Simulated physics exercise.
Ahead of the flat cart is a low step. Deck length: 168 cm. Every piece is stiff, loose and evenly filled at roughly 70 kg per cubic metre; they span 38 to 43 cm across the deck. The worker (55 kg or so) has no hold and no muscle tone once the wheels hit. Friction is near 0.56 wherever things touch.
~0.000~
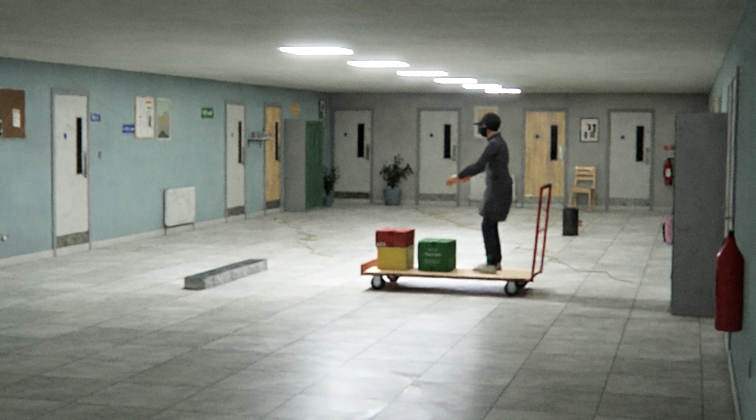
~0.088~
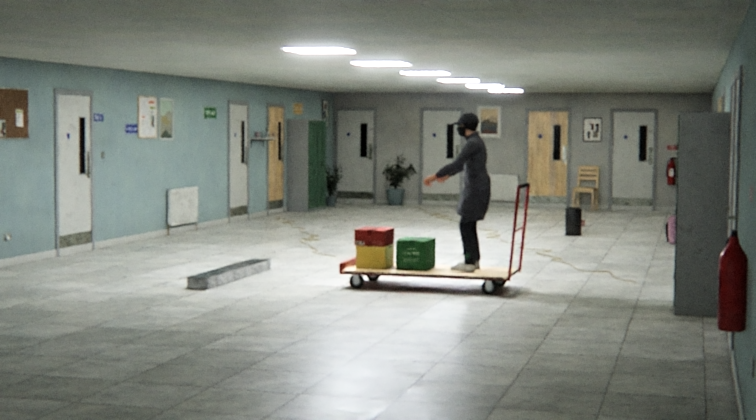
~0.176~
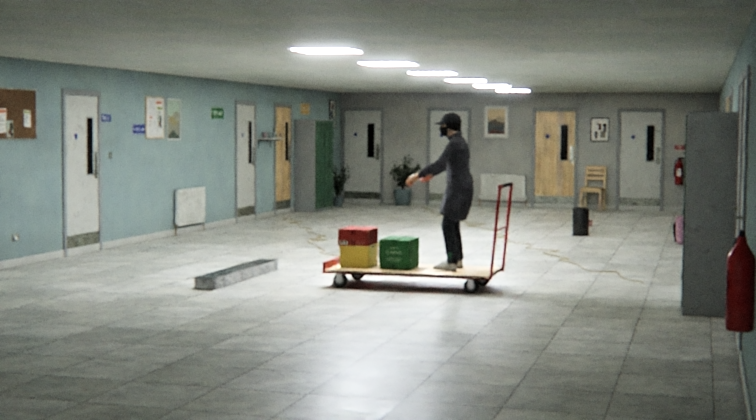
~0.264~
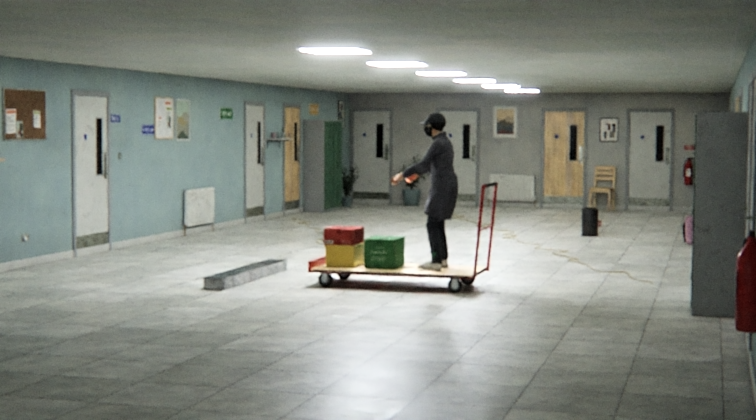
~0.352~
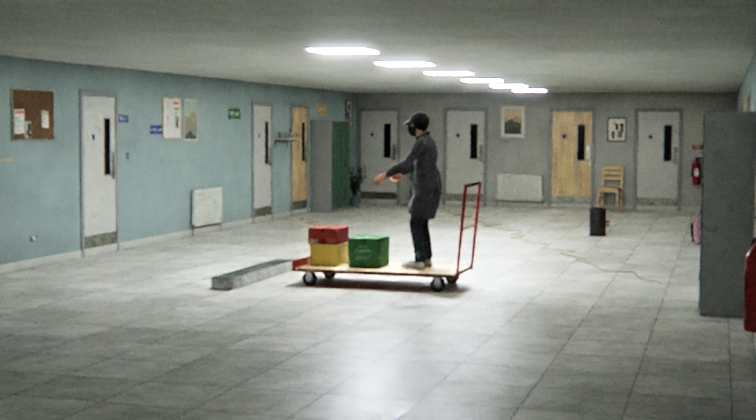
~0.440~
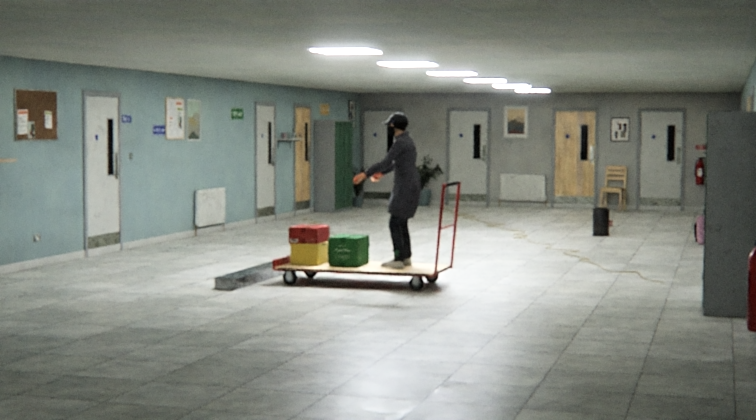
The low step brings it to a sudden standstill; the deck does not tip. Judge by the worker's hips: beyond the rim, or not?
In the end the worker's hips go over the front rim.
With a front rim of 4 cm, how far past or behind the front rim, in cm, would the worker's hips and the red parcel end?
In that case hips 110 past, red 160 past.
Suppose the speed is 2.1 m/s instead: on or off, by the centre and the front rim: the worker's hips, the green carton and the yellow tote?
In that case hips on, green on, yellow on.
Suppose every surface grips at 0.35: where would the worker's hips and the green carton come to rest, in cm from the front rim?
Then hips 110 past, green 60 behind.
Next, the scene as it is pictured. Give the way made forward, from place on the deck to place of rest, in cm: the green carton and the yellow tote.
Green 15, yellow 0.
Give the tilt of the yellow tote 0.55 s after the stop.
Roughly 0° from upright.
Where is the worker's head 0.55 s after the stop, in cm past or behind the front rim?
About 30 cm past the rim.
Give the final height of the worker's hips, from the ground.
About 15 cm.
Impact comes at 0.54 s.
After 0.79 s the worker's hips are 66 cm behind the rim, near (319, 202) in the last picture's view.
After 1.09 s the worker's hips are 26 cm behind the rim, near (283, 225) in the last picture's view.
After 1.54 s the worker's hips are 40 cm past the rim, near (226, 243) in the last picture's view.
When all is still (2.9 s), past the rim, red parcel and the worker's hips; behind it, green carton and yellow tote.
